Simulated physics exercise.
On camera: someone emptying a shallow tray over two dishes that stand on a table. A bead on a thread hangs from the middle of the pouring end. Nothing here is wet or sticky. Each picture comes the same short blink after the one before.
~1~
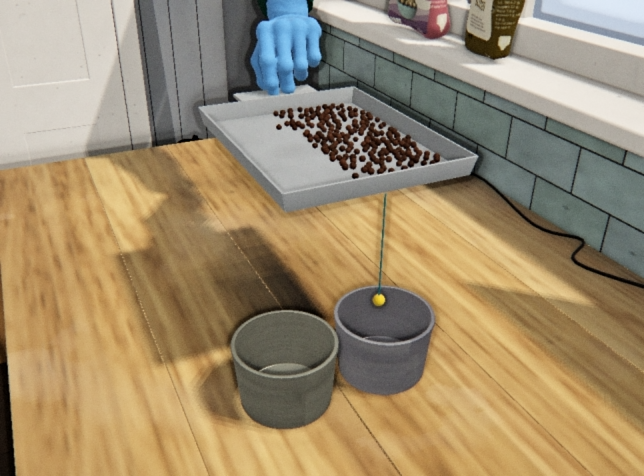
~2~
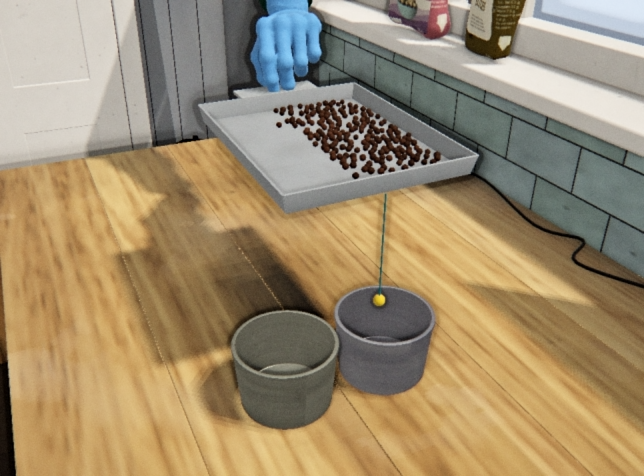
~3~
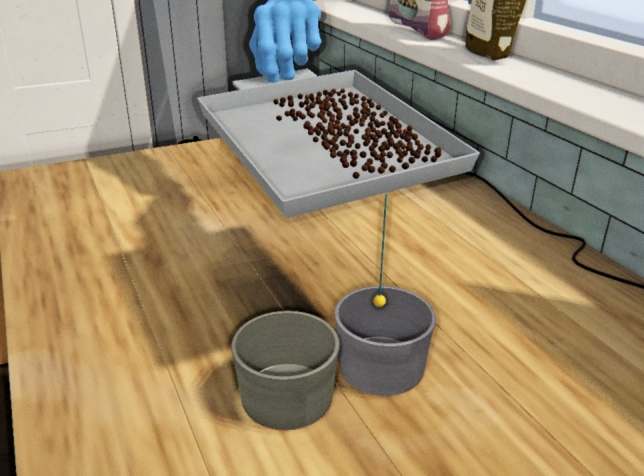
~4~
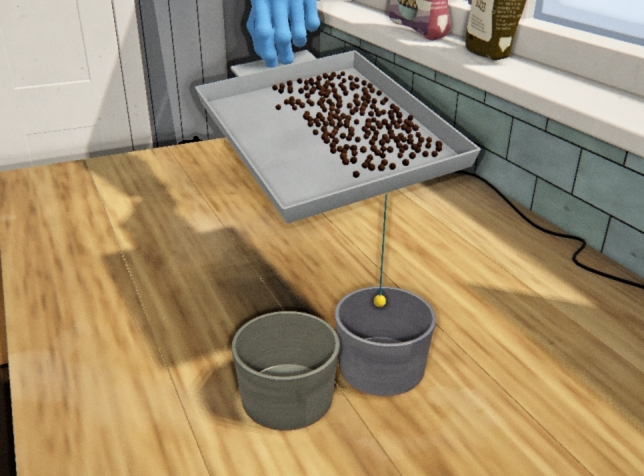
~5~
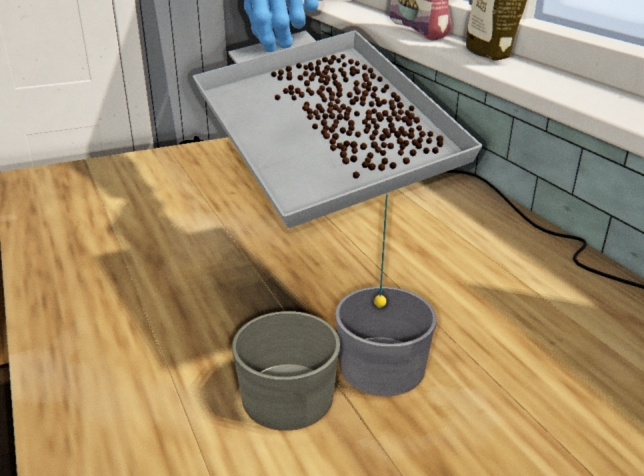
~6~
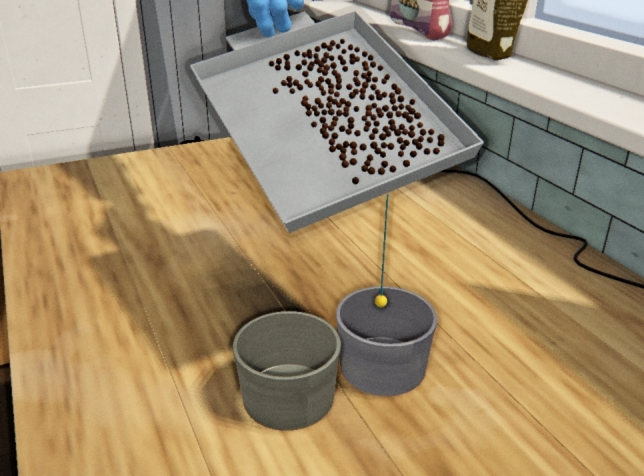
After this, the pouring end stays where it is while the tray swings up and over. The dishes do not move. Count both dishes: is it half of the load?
The two hold more than half of the load.
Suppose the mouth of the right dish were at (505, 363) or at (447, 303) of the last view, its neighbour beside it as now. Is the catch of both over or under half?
In turn: Below a half; not half.
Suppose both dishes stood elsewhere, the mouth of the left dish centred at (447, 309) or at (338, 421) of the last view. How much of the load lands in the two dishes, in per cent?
In turn 0 and 0 in a hundred.
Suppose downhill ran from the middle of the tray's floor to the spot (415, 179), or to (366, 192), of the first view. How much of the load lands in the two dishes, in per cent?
The first gives 0 %, the second 20 %.
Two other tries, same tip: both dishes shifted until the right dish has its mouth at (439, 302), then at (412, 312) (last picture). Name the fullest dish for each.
At the first place left, at the second the dish on the left.
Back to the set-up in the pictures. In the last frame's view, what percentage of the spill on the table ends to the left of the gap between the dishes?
Some 90 per cent.
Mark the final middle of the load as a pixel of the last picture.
Near (287, 393).
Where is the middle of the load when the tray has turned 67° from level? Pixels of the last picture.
Roughly at (303, 236).
Shortly afterwards, tray tipped steeply; near two thirds on the tray; a little in the left dish; only a few outside both; near a quarter in the air.
Next, tray tipped past a quarter turn; a little on the tray; near two thirds in the left dish; a little outside both; a little in the air.
Some moments later, tray tipped past a quarter turn; the bulk in the left dish; a little outside both.
In the end, tray tipped past a quarter turn; the bulk in the left dish; none at all in the right dish; a little outside both.
